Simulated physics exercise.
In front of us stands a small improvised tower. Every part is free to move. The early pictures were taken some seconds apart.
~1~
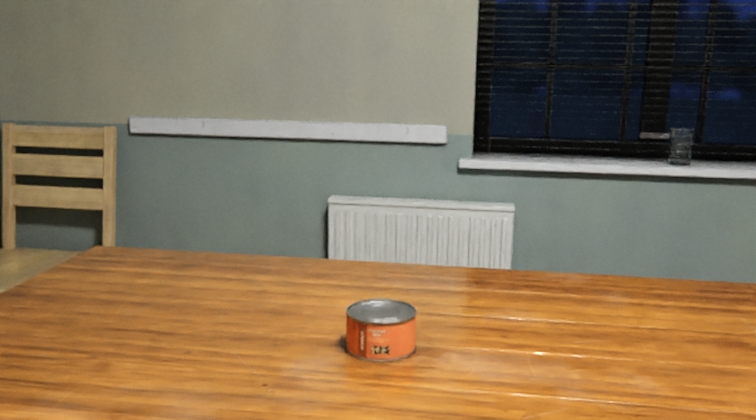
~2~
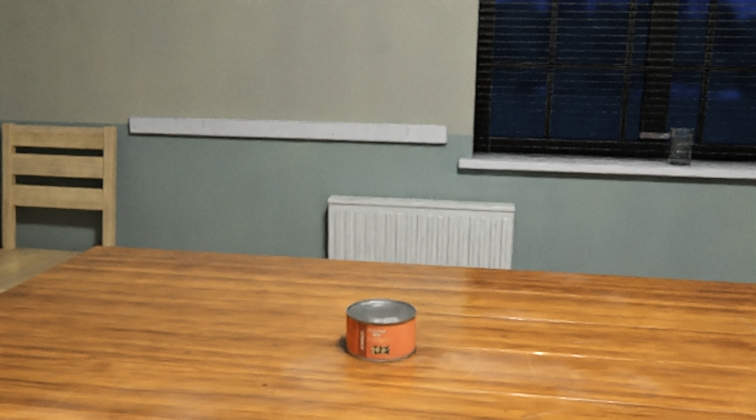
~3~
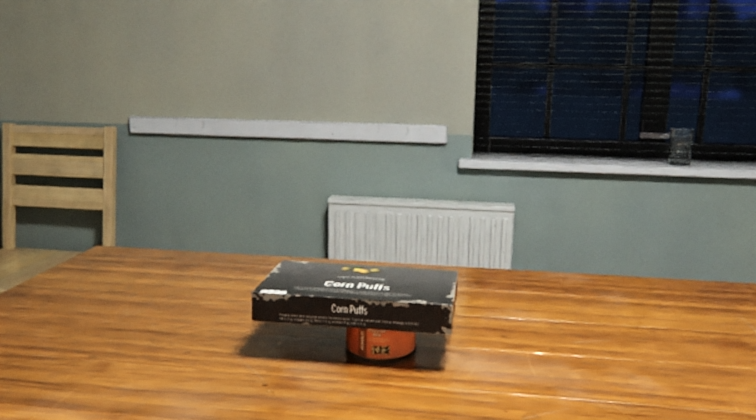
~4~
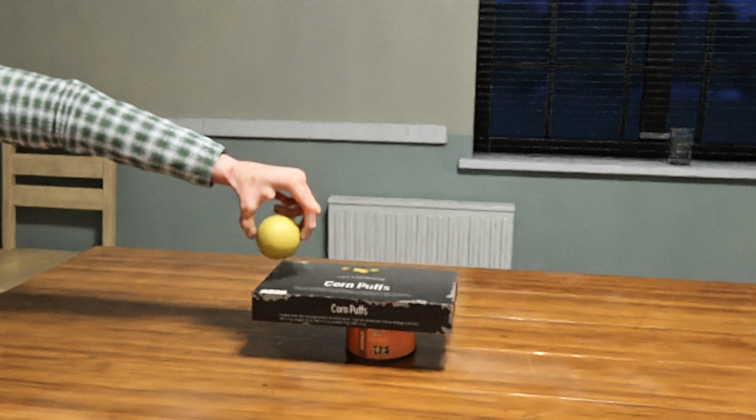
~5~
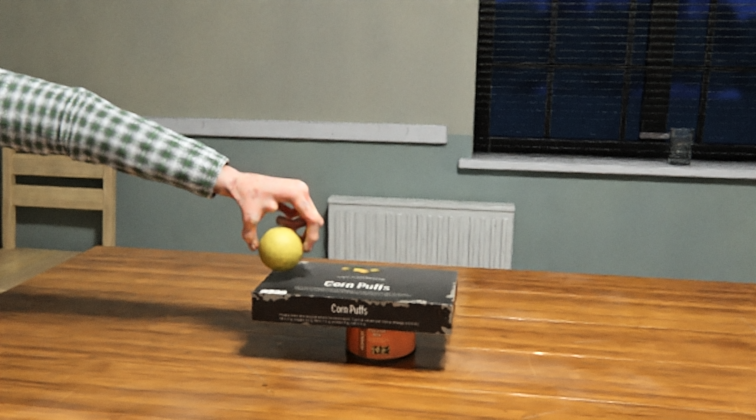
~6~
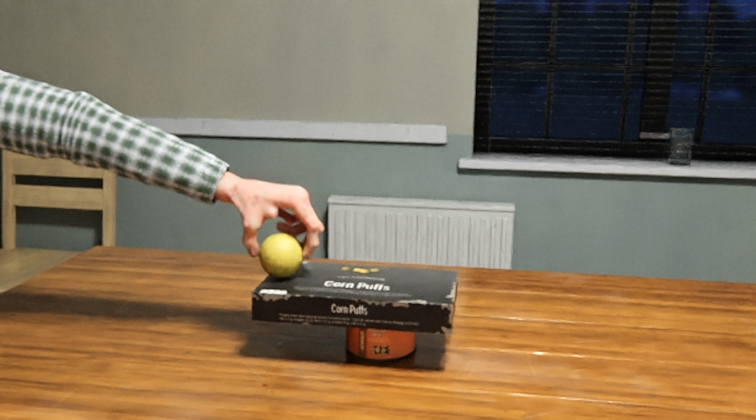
A hand in a checked sleeve lowered a yellow lemon onto the left side of a black Corn Puffs box, after the box had appeared on top of an orange tub on the wooden table.
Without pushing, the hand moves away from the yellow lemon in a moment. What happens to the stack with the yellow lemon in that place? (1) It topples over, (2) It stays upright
(1) It topples over.
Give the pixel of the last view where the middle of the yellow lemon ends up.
Near (166, 315).
Then, 0.60 s later than the last frame, yellow lemon now fallen; black packet tilted by 23°.
Then, 0.80 s later than the last frame, black packet tilted by 16°.
When it is over, fallen, yellow lemon; moved from the start, black packet; orange tub as before. End places, in pixels of the last picture, yellow lemon near (166, 315). The stack comes apart.
